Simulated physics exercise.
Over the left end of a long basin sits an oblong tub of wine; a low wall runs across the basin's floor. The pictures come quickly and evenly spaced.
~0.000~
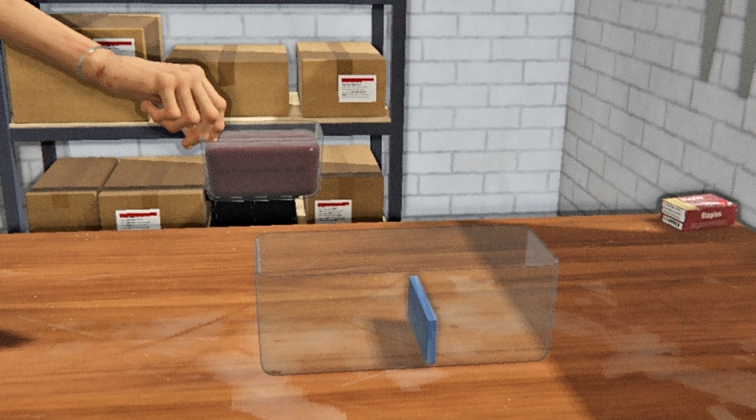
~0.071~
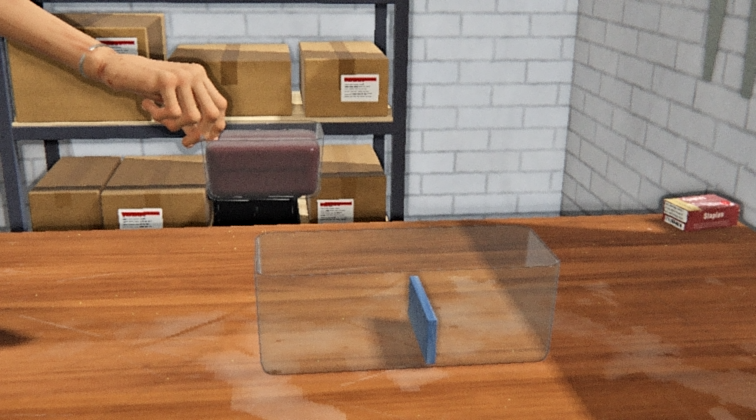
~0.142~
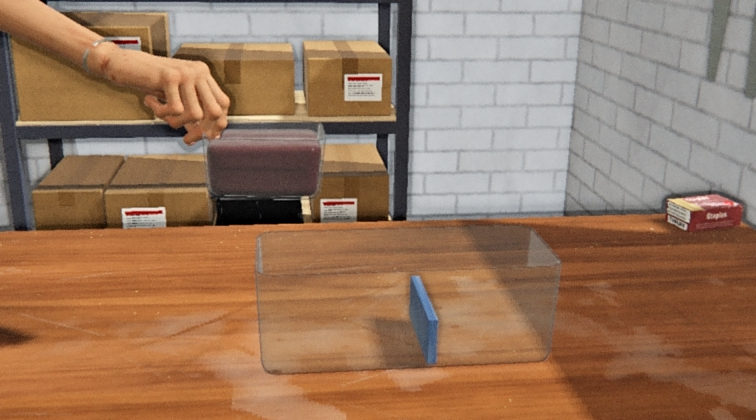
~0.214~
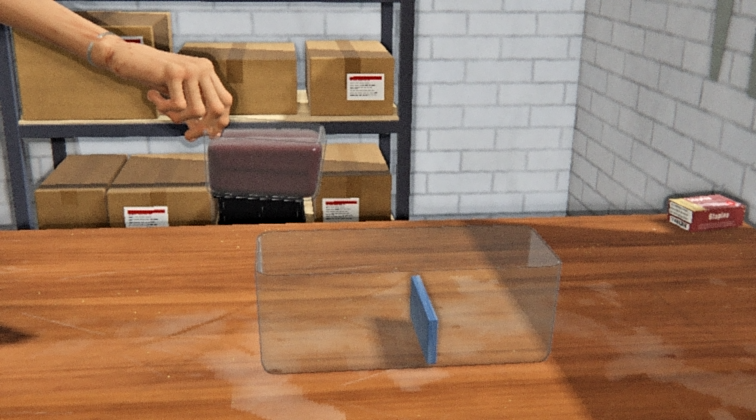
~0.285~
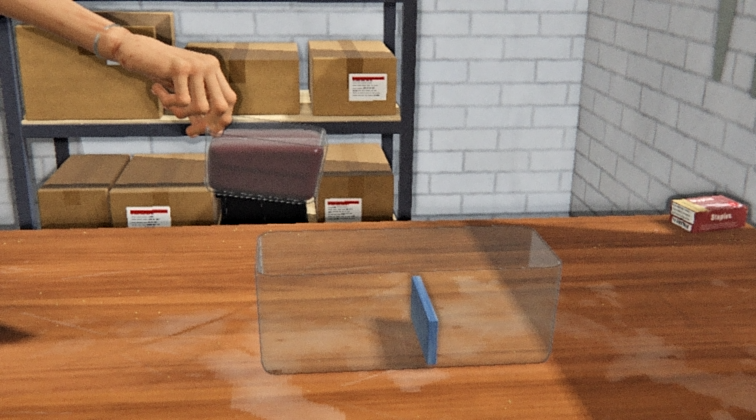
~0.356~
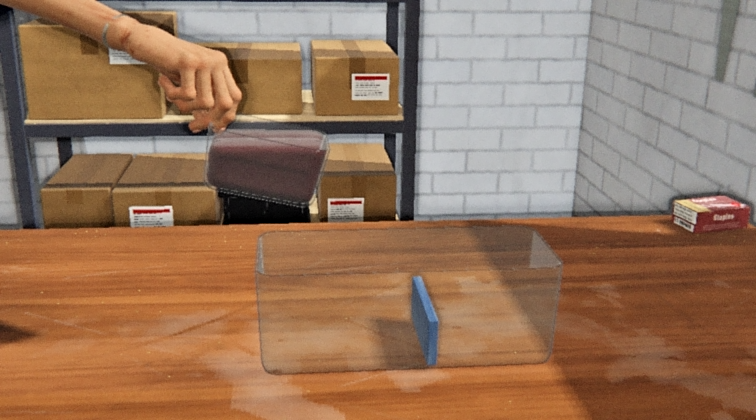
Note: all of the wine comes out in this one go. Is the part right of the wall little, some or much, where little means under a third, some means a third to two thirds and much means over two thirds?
Little.
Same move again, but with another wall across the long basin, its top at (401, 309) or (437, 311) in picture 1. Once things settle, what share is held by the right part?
The first one comes to 15 percent, while the second comes to 5 percent.
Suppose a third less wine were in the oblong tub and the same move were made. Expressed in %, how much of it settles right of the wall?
It works out near 0 percent.
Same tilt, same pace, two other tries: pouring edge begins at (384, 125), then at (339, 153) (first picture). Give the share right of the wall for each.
It comes to 70 % the first time and 0 % the second.
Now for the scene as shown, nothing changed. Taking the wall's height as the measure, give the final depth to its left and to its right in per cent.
The left part 40 per cent, the right part 0.
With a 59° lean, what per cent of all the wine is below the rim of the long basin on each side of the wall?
25 % left, 0 % right.
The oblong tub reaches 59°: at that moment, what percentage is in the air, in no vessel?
Share: Approx. 25 %.
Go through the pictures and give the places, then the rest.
It leans 0°; its right rim is at (320, 131); the wine meets the walls at (206, 140) and (318, 138); the long basin's rim runs from (256, 256) to (543, 245); the wall's top is at (422, 298), in the first picture.
It leans 1°; its right rim is at (321, 132); the wine meets the walls at (207, 139) and (319, 139), in the second picture.
It leans 2°; its right rim is at (323, 133); the wine meets the walls at (208, 139) and (320, 138), in the third picture.
It leans 5°; its right rim is at (324, 135); the wine meets the walls at (209, 138) and (322, 138), in the fourth picture.
It leans 8°; its right rim is at (326, 139); the wine meets the walls at (210, 138) and (323, 138), in the fifth picture.
It leans 13°; its right rim is at (327, 144); the wine meets the walls at (212, 139) and (327, 139), in the sixth picture.
A moment on, the oblong tub is tipped part way and 48 per cent is still to pour, 25 is left of the wall and 0 right of it.
Next, the oblong tub is tipped on its side and 11 per cent is still to pour, 82 is left of the wall and 1 right of it.
Then the oblong tub is tipped on its side and 1 per cent is still to pour, 97 is left of the wall and 1 right of it.
Later the oblong tub is tipped on its side and 0 per cent is still to pour, 99 is left of the wall and 1 right of it.
In the end 99 per cent lies left of the wall, 1 right of it and 0 outside.
